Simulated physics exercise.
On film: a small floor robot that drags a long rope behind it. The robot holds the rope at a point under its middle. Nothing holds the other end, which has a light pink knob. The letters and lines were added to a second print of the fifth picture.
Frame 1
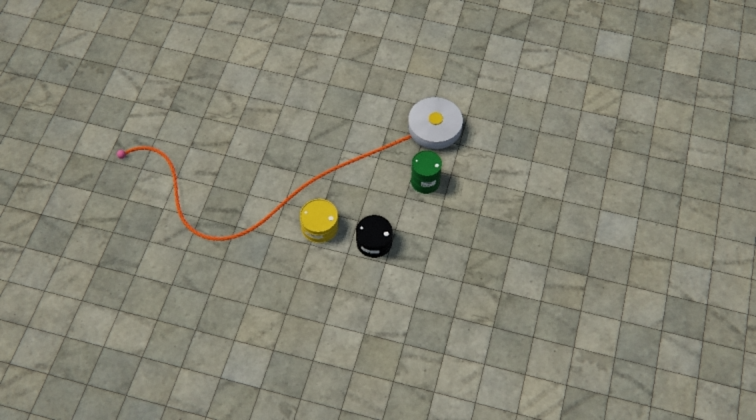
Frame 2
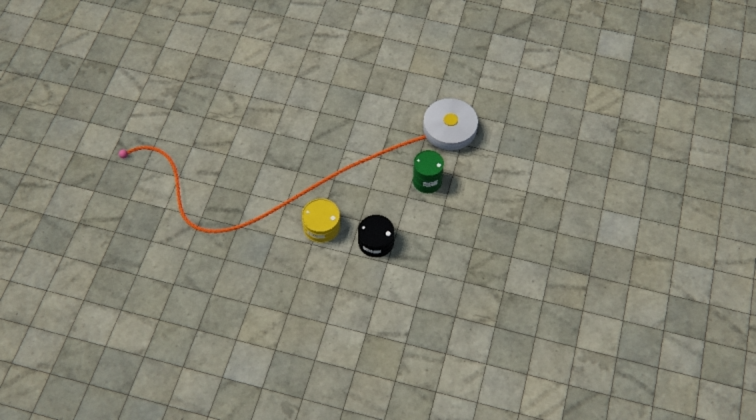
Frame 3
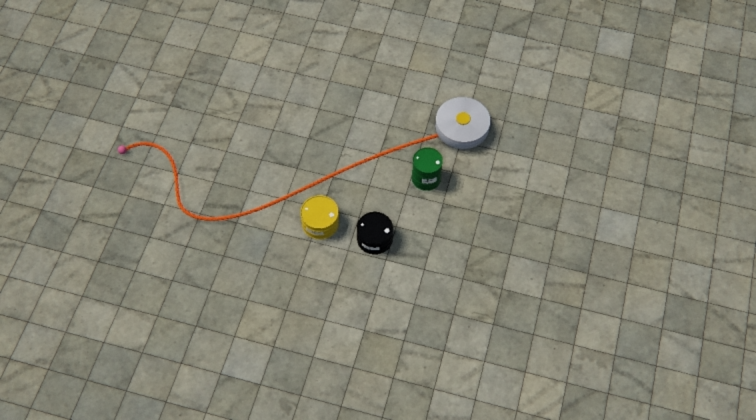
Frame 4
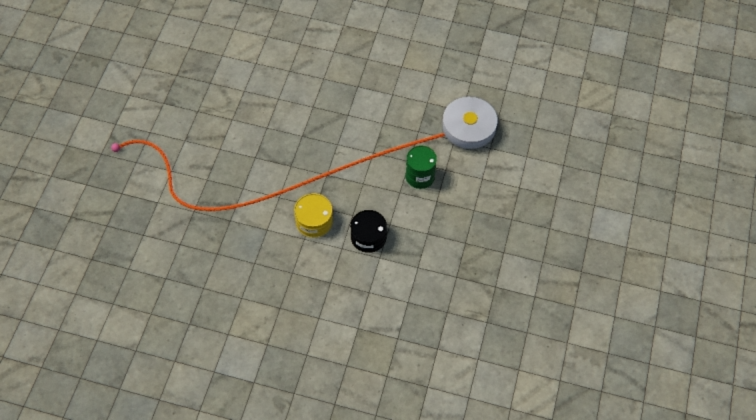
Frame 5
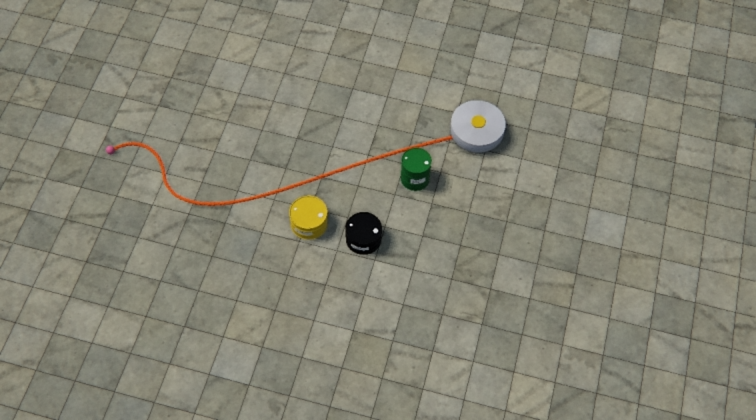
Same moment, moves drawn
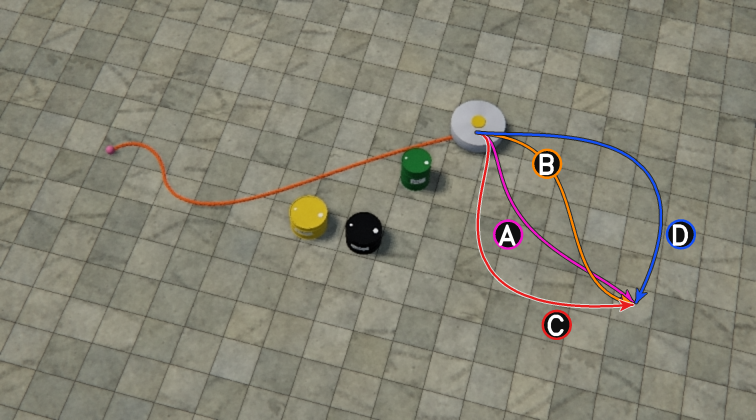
The clip opens on a round, pale robot with a long orange rope trailing left in a deep bend, near green, yellow and black containers on a tiled floor. The robot slides a short way right, drawing the bend shallower and straighter, while the rope's pink-knobbed end barely shifts.
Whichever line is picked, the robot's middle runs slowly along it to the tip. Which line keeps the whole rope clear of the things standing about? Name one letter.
Only D misses them all.
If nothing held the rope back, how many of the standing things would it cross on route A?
One.
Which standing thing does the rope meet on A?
The green keg.
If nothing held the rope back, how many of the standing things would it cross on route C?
It sweeps three.
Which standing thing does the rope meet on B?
The green keg.
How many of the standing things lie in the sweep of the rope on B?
It sweeps one.
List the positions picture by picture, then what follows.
The first frame shows black tub (374, 236); green keg (426, 172); yellow tub (319, 221).
The second frame shows robot (450, 125); free end (123, 154).
The third frame shows robot (463, 124); green keg (427, 169).
The fourth frame shows robot (470, 124); free end (116, 148).
The fifth frame shows robot (478, 127); green keg (416, 169); yellow tub (309, 218); free end (110, 150).
On the marked copy, A from (477, 133) via (529, 226) to (633, 303); B from (477, 133) via (566, 202) to (633, 304); C from (477, 133) via (484, 257) to (633, 305); D from (477, 133) via (634, 160) to (636, 303).
Following D. Soon after the start, robot (601, 138), middle of the rope (389, 154), free end (182, 159).
Later, robot (663, 223), middle of the rope (456, 158), free end (250, 159).
In the end, robot (638, 300), middle of the rope (467, 171), free end (262, 158); nothing has been touched.
As for the rest, A meets the green keg; B meets the green keg; C meets the black tub, green keg and yellow tub.
